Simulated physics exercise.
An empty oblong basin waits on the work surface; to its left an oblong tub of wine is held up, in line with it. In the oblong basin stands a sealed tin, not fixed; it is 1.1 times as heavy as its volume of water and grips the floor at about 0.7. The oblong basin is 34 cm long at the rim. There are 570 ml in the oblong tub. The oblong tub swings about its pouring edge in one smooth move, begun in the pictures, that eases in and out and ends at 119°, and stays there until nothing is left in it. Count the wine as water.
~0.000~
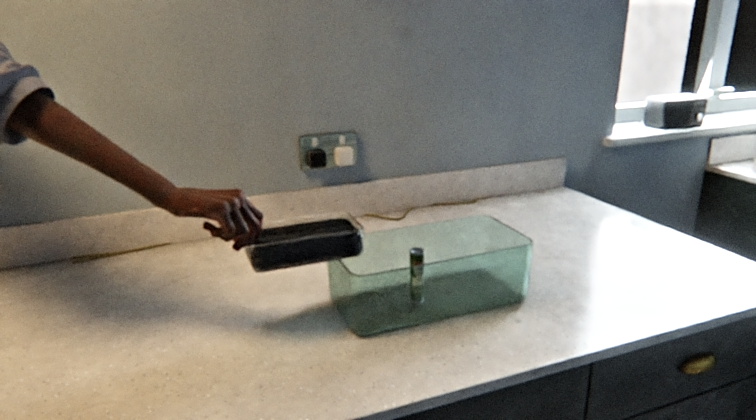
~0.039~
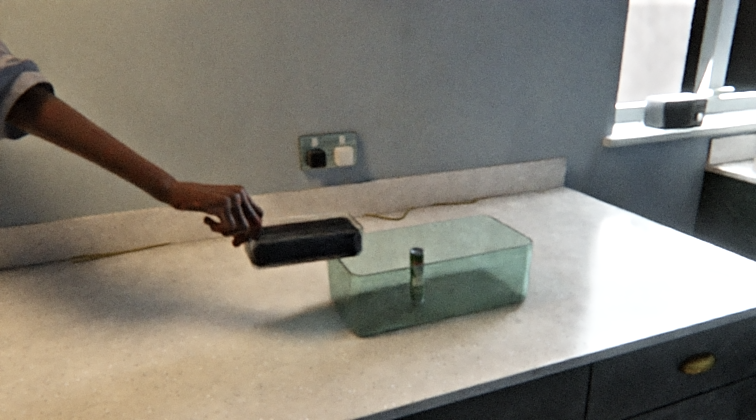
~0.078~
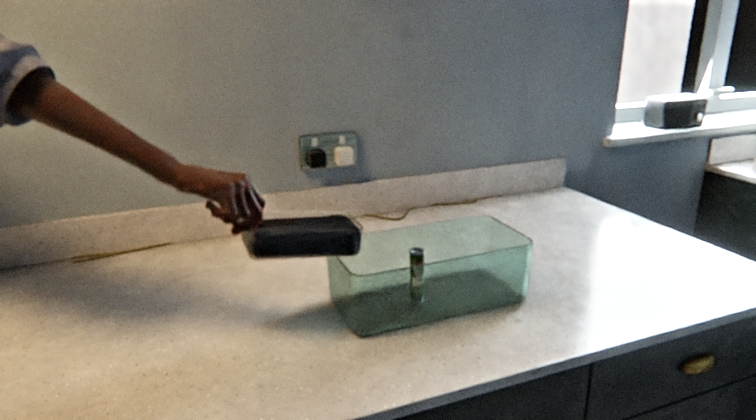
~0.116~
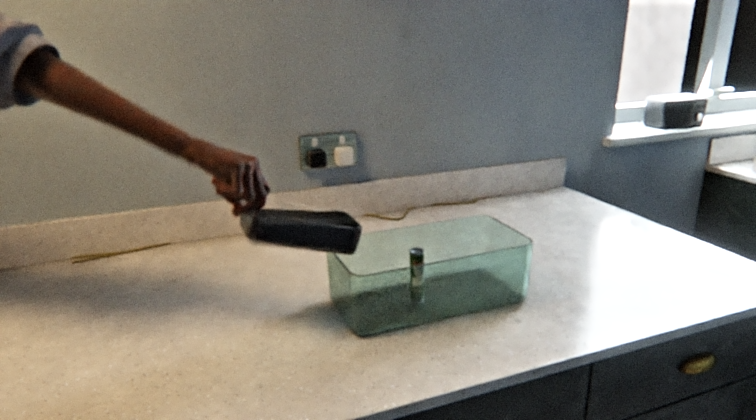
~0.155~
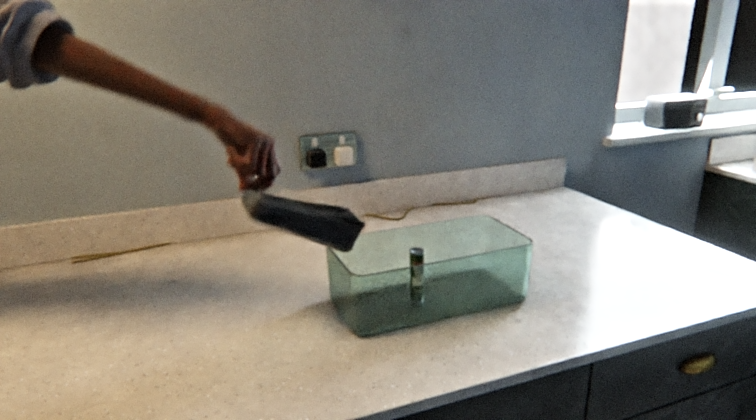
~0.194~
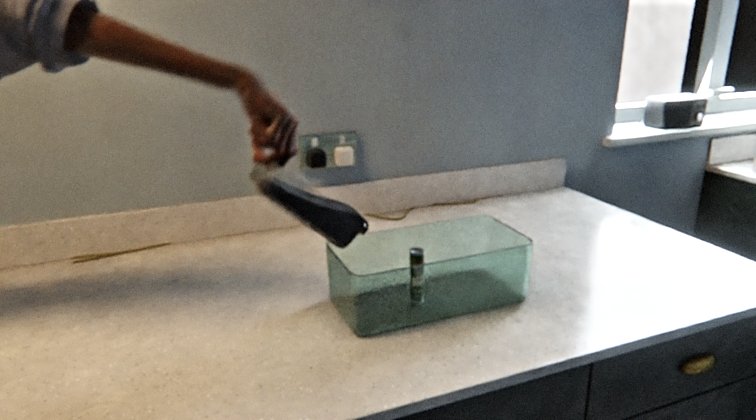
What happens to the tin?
The tin falls.
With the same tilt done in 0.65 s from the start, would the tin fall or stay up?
The tin goes over.
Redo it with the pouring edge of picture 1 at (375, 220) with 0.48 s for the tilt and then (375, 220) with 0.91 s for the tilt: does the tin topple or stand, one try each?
First it keeps standing; then it keeps standing.
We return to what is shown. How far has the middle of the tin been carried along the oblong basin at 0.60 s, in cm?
Some 6 cm.
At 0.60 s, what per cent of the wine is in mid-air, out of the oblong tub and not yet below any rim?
About 2 per cent.
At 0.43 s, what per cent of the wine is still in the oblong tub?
Some 7 per cent.
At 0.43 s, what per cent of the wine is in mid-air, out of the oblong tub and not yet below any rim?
About 46 per cent.
Then, 0.43 s in, the tilt is 116° and 7 per cent is still to pour; the tin stands where it began.
Then, 0.60 s in, the tilt is 119° and 0 per cent is still to pour; the tin lies on its side.
Then, 0.78 s in, the tilt is 119° and 0 per cent is still to pour; the tin lies on its side.
Then, 0.98 s in, the tilt is 119° and 0 per cent is still to pour; the tin lies on its side.
Finally, the tin lies on its side.
